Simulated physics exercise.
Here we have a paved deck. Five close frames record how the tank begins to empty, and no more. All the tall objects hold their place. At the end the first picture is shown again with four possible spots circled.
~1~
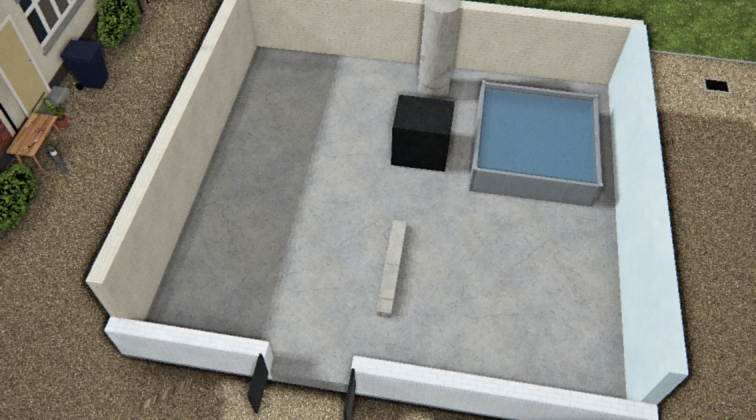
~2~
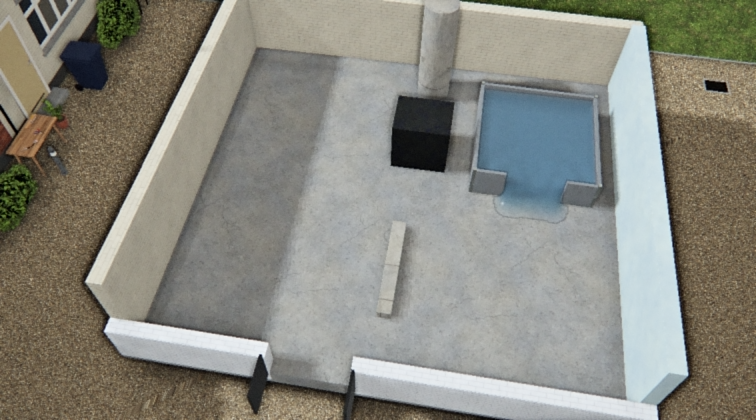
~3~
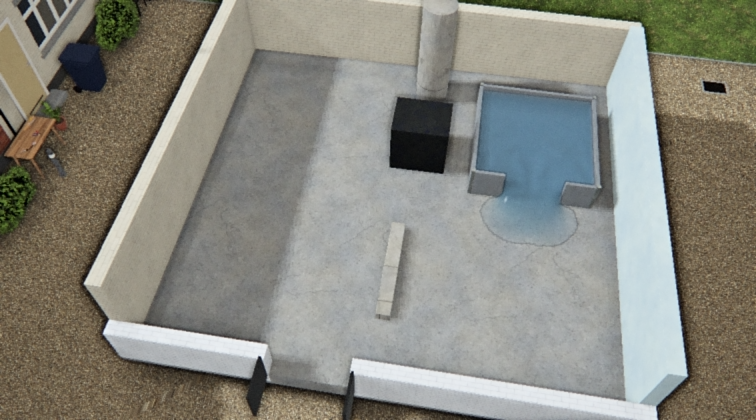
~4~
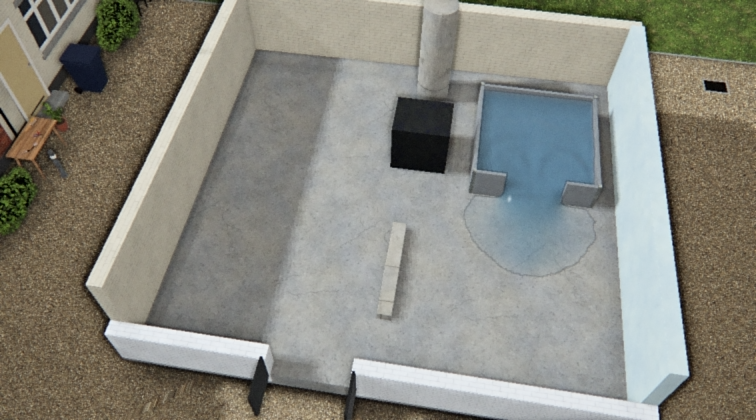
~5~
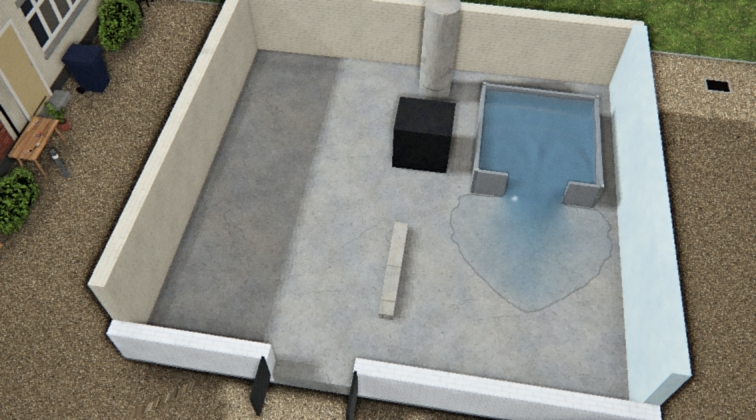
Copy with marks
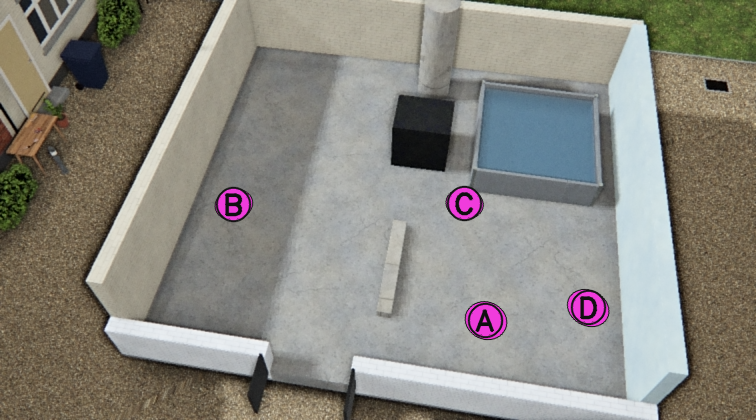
Walled paved deck beside a gravel yard, with water pouring through a gap in a square tank's front and spreading across the floor.
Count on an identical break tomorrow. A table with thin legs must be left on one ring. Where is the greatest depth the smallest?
Place C.
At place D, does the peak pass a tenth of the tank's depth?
Yes.
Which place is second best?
B it is.
On the marked copy, A at (485, 320); B at (233, 204); C at (464, 203); D at (588, 307).
With A, the water peaks at about 36 % of the depth that stood in the tank.
With B, the water peaks at about 17 % of the depth that stood in the tank.
With C, the water peaks at about 8 % of the depth that stood in the tank.
With D, the water peaks at about 33 % of the depth that stood in the tank.
